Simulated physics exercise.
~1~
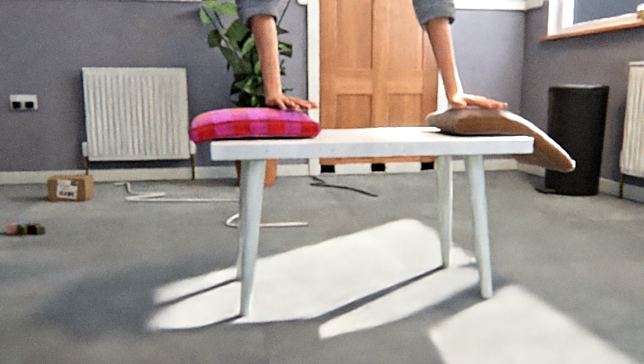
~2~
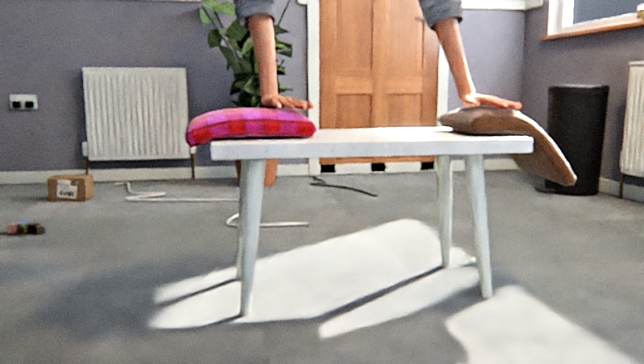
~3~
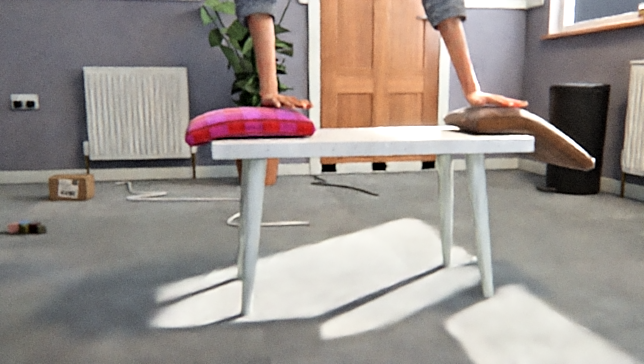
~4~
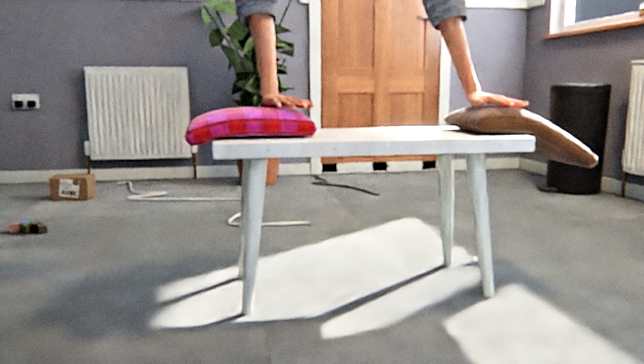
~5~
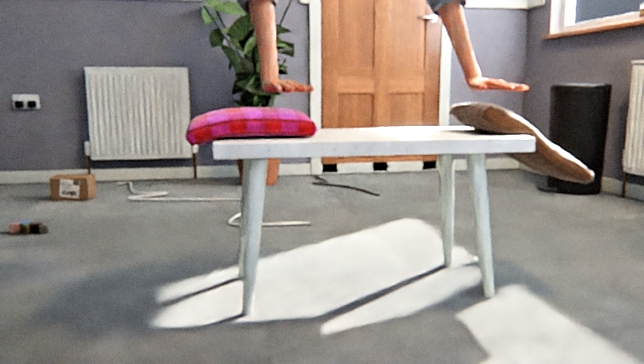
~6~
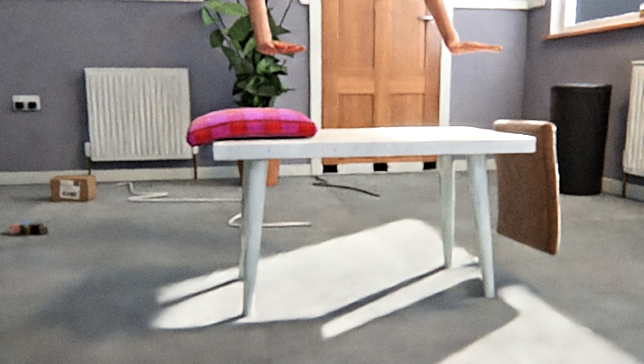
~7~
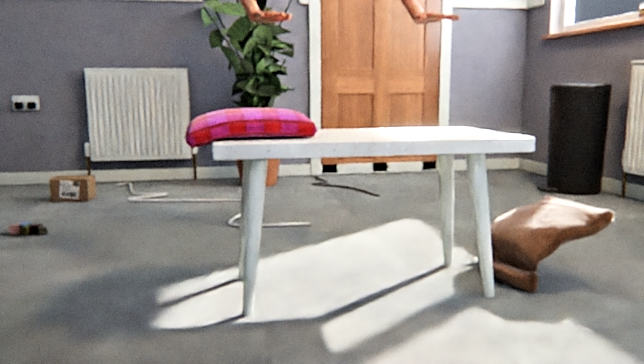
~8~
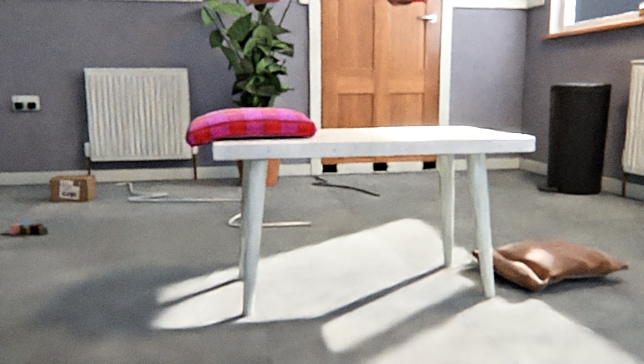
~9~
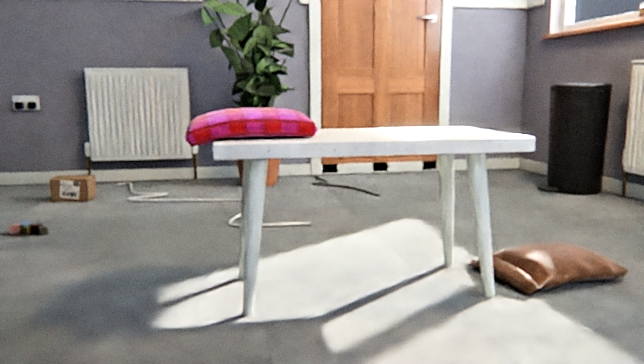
The clip shows two hands pressing on a red checked folded blanket and a brown pillow at opposite ends of a white table. The pillow shifts right, the hands lift away, and it slides off the right end onto the floor while the blanket stays on top.
